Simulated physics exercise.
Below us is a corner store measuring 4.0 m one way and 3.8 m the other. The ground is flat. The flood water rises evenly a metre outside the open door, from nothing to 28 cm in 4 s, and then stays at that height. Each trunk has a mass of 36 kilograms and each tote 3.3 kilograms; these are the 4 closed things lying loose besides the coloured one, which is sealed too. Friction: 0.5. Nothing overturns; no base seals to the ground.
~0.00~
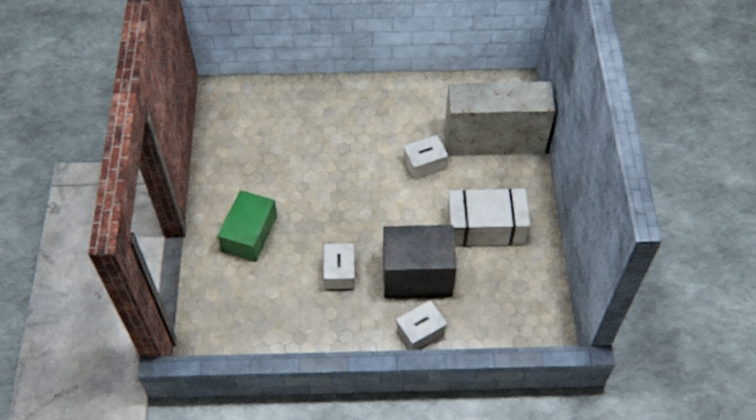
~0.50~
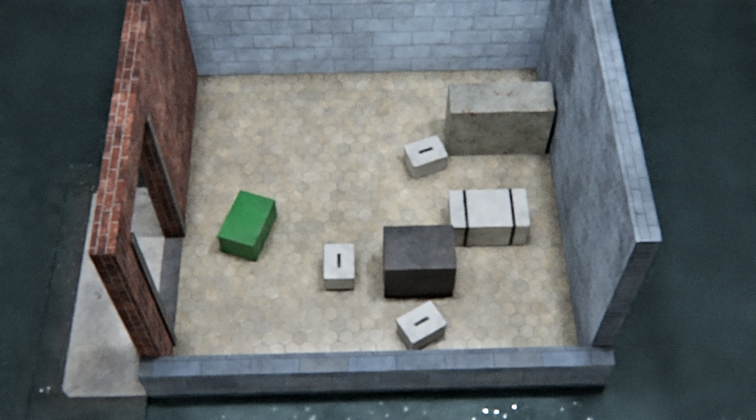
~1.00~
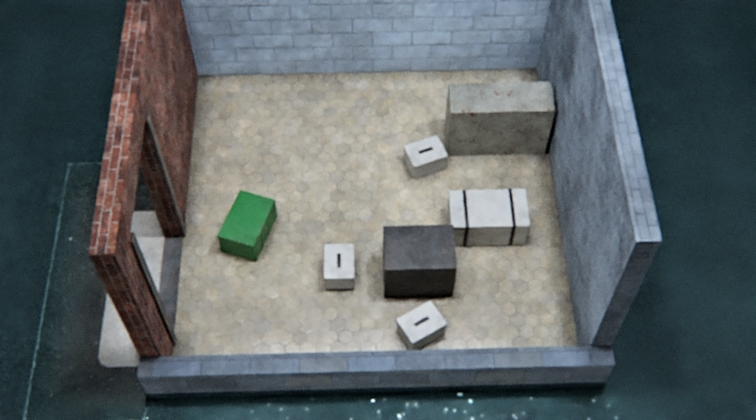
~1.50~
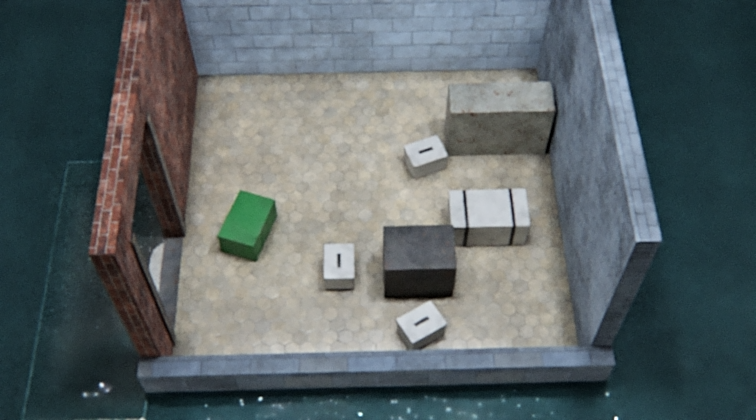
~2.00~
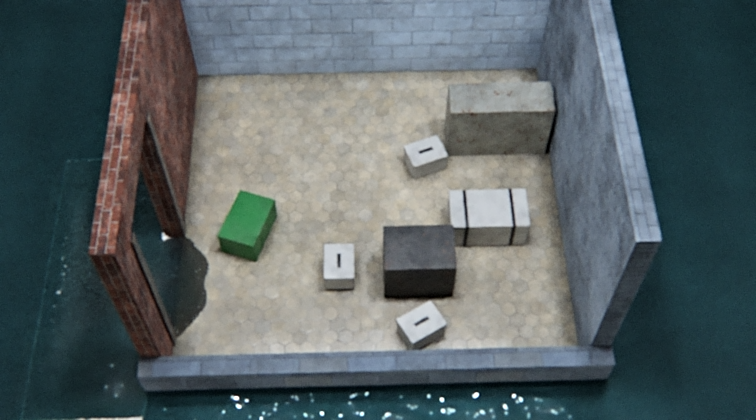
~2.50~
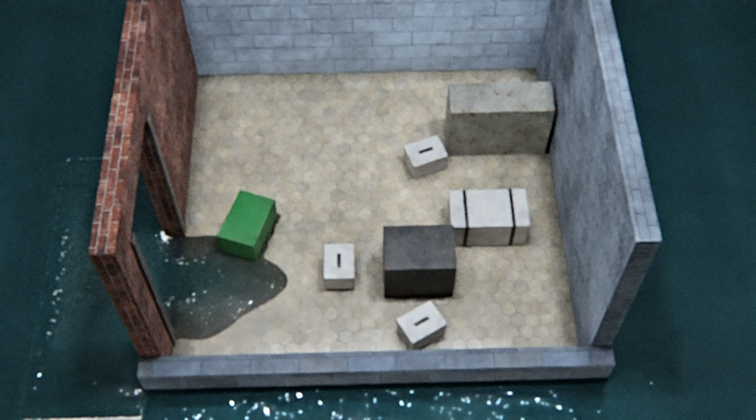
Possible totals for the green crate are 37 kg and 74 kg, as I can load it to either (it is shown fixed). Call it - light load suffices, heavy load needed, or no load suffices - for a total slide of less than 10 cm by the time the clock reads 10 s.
My call: Heavy load needed.
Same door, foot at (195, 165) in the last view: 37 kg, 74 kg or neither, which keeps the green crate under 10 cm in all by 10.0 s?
Under that change the small mass suffices.
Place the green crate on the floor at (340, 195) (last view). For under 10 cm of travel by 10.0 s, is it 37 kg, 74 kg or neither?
Short answer: Any load.
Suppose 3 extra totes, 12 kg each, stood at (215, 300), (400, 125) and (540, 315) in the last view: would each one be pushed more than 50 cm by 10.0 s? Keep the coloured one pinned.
The first comes out above the threshold, the second below the threshold, the third above the threshold.
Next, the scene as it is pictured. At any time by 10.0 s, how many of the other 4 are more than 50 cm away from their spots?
I make that 4.
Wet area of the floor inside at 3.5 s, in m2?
Close to 3.5 m2, I'd say.
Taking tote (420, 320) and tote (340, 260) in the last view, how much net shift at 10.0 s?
They sit 200 cm and 250 cm away, in the order given.
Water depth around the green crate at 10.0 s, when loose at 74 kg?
Around 10 cm.
After 3.5 s the green crate would be 0 cm from its start with 37 kg and 0 cm from its start with 74 kg; 5 cm of water round it then.
After 4.5 s the green crate would be 2 cm from its start with 37 kg and 0 cm from its start with 74 kg; 7 cm of water round it then.
After 7.0 s the green crate would be 47 cm from its start with 37 kg and 0 cm from its start with 74 kg; 8 cm of water round it then.
After 10.0 s the green crate would be 62 cm from its start with 37 kg and 0 cm from its start with 74 kg; 10 cm of water round it then.
